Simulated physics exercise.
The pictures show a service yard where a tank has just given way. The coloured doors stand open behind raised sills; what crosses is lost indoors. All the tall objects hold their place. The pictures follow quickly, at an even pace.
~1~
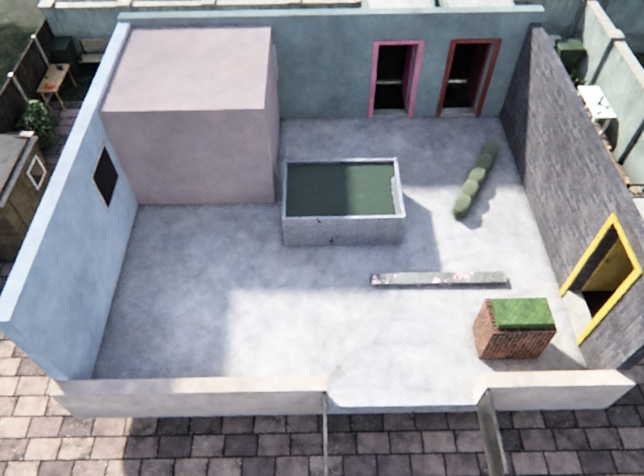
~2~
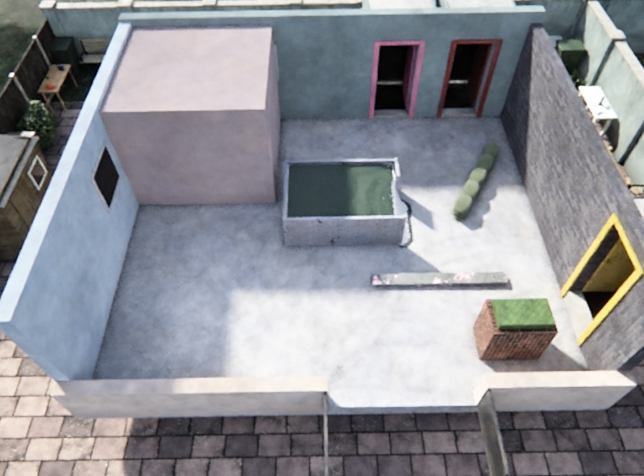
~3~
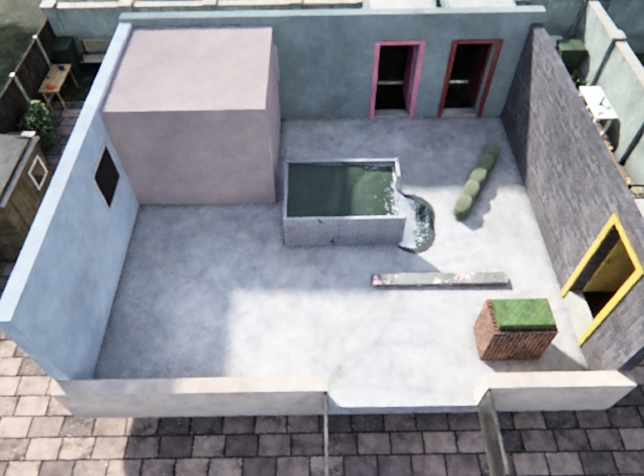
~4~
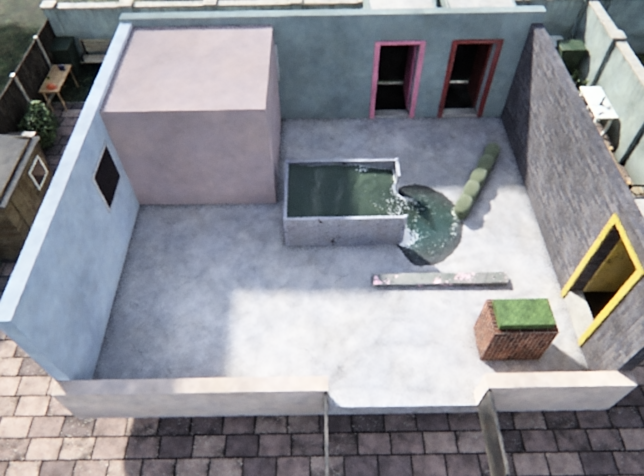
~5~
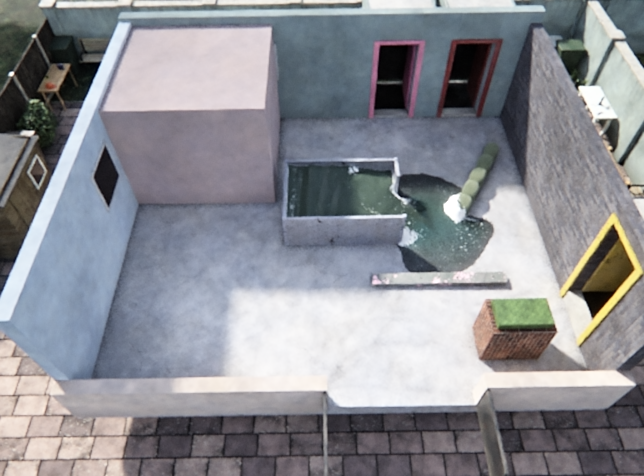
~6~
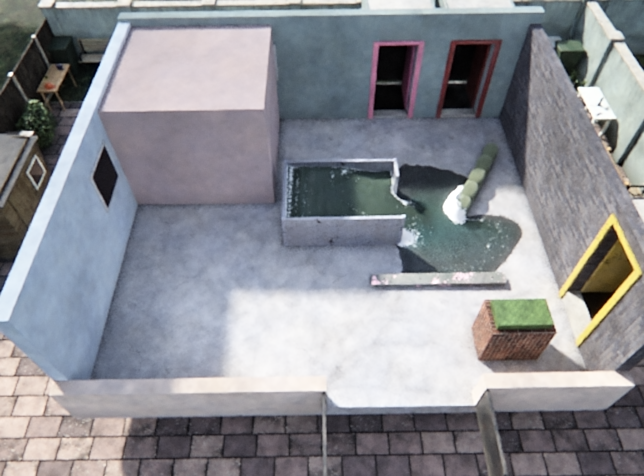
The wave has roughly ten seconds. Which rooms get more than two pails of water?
In the end: The yellow door holds within the limit; the red door floods; the pink door holds within the limit.
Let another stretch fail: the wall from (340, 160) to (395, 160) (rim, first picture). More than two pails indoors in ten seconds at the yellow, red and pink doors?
One by one: The yellow one is under; the red one passes that mark; the pink one goes over.
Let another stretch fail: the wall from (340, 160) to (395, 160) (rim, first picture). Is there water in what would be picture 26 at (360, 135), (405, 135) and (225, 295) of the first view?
As listed: Wet, flooded, free of water.
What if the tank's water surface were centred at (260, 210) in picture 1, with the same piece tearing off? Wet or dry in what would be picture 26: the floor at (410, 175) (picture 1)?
There: Flooded.
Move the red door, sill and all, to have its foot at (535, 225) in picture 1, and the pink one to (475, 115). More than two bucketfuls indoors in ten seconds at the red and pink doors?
Then: The red one floods, the pink one is over.
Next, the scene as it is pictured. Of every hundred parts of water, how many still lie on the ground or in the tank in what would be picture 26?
Near 98 in a hundred.
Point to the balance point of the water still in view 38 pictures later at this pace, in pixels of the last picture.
Around (434, 226).
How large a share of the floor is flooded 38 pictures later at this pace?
Some 65 per cent.
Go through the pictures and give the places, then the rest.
The water tank at (342, 190) is whole and still, in the first picture.
Water pours out at (397, 214) and has run to (402, 246), in the second picture.
The front is at (423, 202), out from the gap at (397, 215), in the third picture.
Water pours out at (397, 216) and has run to (451, 206), in the fourth picture.
The front is at (489, 229), out from the gap at (396, 215), in the fifth picture.
The front is at (517, 233), out from the gap at (396, 216), in the sixth picture.
A moment on, water covers 15 % of the floor; the yellow door not reached, the red door not reached, the pink door not reached.
Next, water covers 30 % of the floor; the yellow door wet at the sill, nothing in, the red door under two buckets in, the pink door not reached.
Then, water covers 35 % of the floor; the yellow door wet at the sill, nothing in, the red door far over two buckets in, the pink door wet at the sill, nothing in.
Later, water covers 65 % of the floor; the yellow door wet at the sill, nothing in, the red door far over two buckets in, the pink door under two buckets in.
In the end, water covers 90 % of the floor; the yellow door wet at the sill, nothing in, the red door far over two buckets in, the pink door under two buckets in.
